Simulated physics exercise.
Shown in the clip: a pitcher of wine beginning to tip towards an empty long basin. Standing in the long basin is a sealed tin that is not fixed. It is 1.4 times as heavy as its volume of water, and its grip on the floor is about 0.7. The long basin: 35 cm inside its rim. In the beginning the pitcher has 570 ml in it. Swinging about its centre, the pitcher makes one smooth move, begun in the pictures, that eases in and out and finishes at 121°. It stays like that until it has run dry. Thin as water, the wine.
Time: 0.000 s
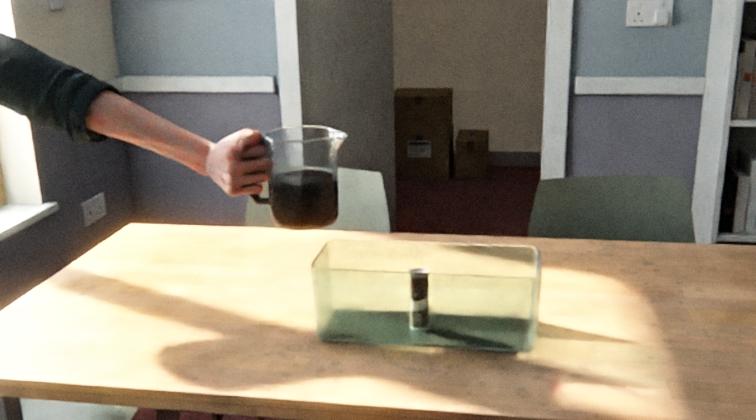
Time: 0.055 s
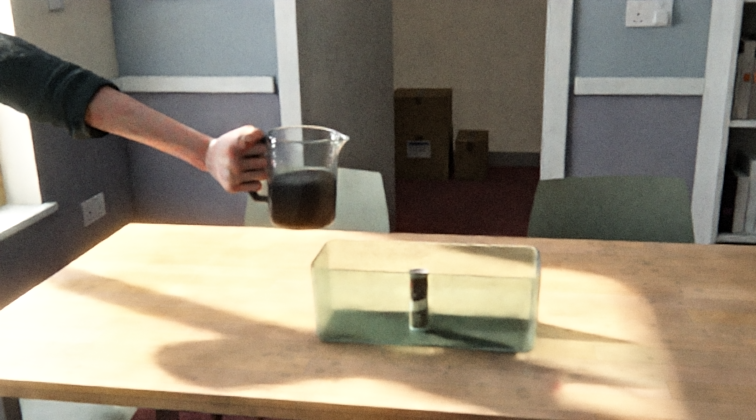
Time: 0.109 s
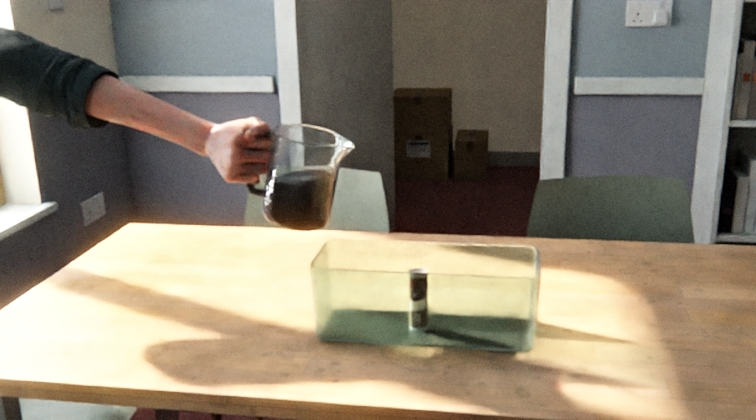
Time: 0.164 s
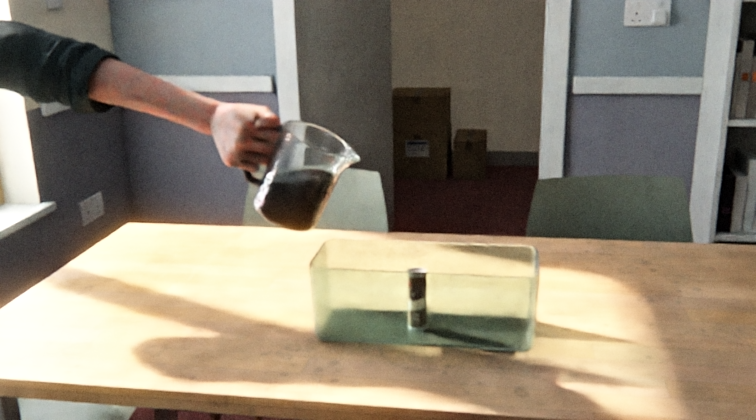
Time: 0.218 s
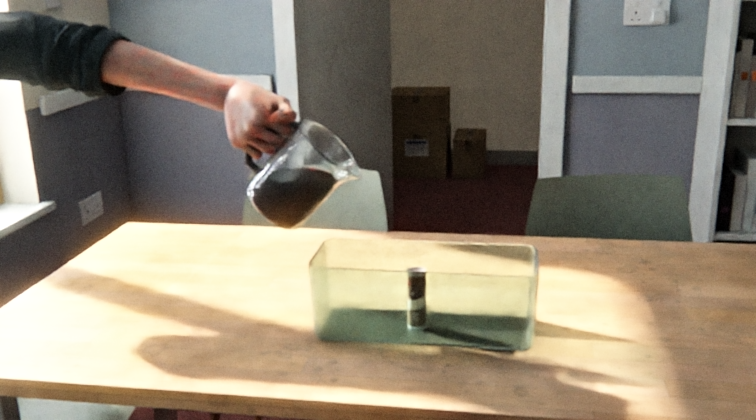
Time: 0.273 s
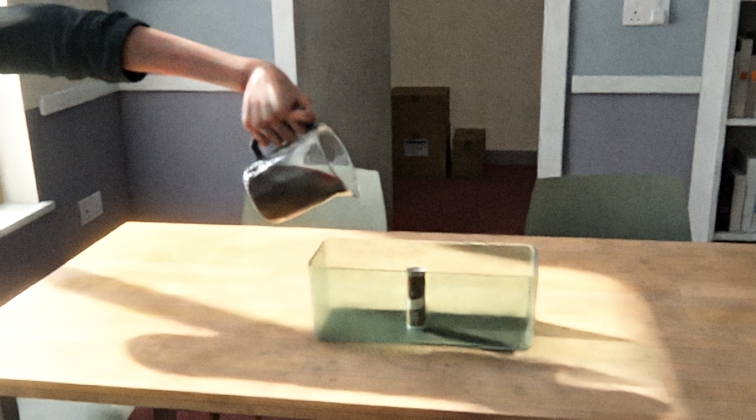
A hand tilts a glass pitcher of dark liquid rightward above a clear long basin.
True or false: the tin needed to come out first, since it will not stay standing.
False.
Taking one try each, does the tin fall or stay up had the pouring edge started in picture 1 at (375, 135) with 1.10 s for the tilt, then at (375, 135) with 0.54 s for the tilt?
Try 1: Tipped over; try 2: Still standing.
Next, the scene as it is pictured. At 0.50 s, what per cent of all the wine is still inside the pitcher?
Close to 50 percent of the liquid remains at that time.
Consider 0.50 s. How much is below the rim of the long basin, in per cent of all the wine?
Some 26 per cent.
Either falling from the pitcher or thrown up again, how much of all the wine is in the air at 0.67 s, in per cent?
Some 7 % is up in the air.
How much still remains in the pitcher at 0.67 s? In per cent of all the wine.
Close to 6 percent of the whole amount.
By 0.50 s the tilt is 120° and 51 per cent is still to pour; the tin stands where it began.
By 0.67 s the tilt is 121° and 6 per cent is still to pour; the tin stands where it began.
By 0.85 s the tilt is 121° and 0 per cent is still to pour; the tin stands where it began.
By 1.04 s the tilt is 121° and 0 per cent is still to pour; the tin stands where it began.
At rest the tin stands where it began.
